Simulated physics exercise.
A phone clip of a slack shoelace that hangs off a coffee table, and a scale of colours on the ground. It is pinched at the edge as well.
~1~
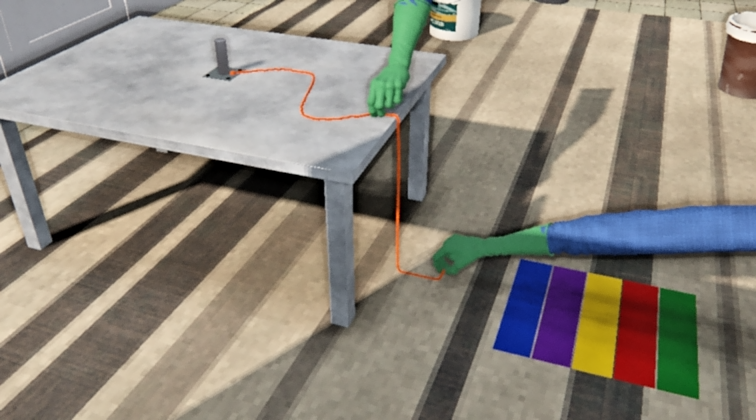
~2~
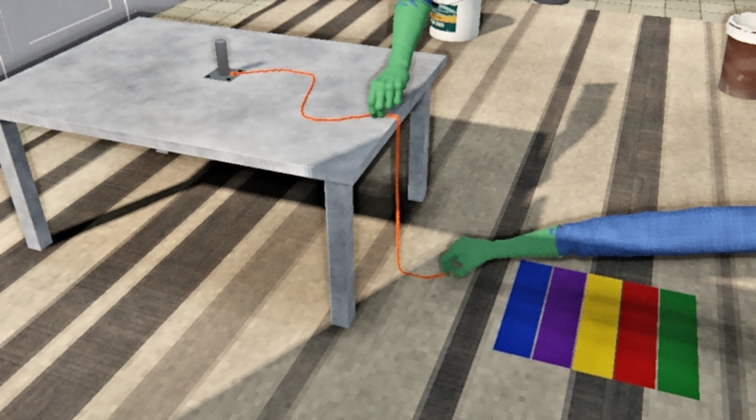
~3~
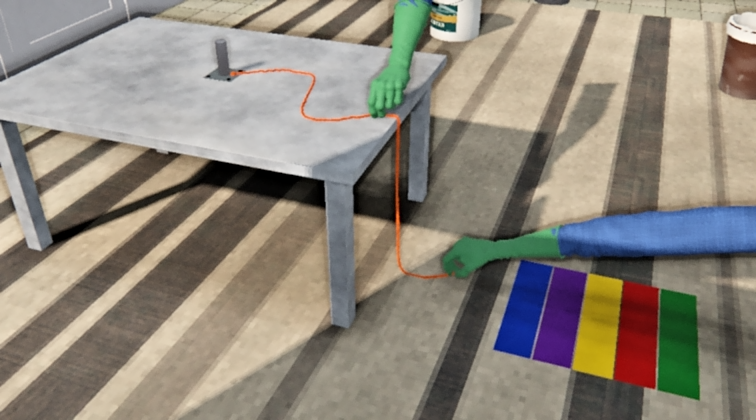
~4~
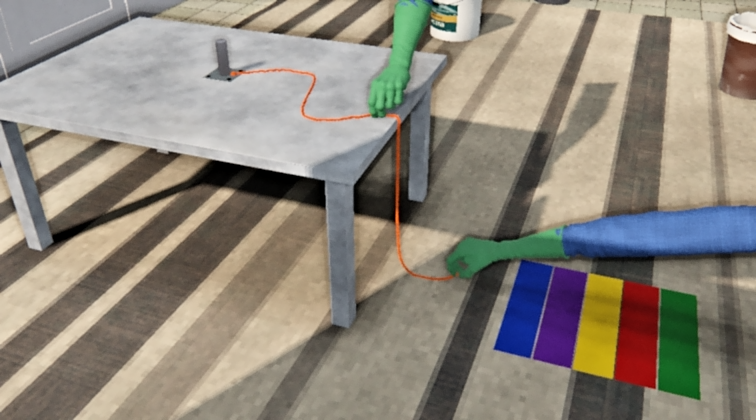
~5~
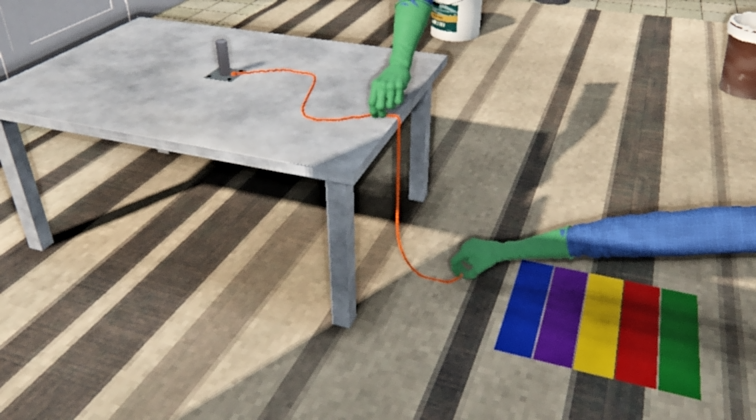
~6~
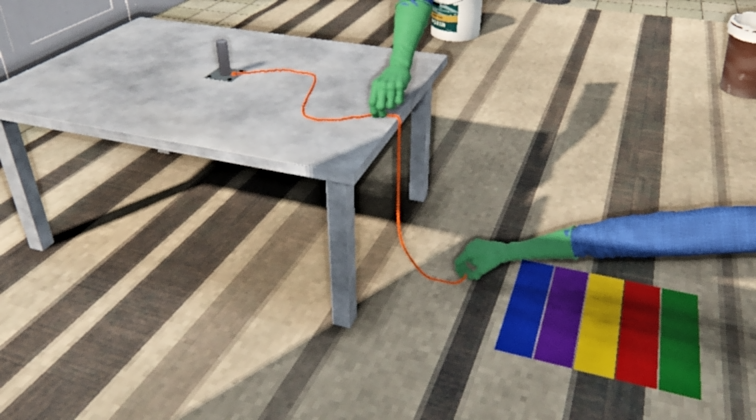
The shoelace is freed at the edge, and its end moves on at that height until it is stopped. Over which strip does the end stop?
It gets as far as the green strip.
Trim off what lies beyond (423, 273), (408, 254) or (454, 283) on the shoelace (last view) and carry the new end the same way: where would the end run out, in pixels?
Near (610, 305), (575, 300) and (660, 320).
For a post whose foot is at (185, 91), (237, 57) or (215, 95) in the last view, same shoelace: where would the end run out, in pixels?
The places are (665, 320), (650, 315) and (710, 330).
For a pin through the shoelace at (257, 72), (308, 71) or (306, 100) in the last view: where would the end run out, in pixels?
Near (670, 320), (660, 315) and (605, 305).
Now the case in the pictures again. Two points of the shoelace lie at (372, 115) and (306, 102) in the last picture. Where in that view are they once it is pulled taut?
Near (461, 159) and (373, 104).
Soon after, end near (625, 310); over red.
After that, end near (663, 318); over green.
At the stop, end near (685, 323); over green. The green one.
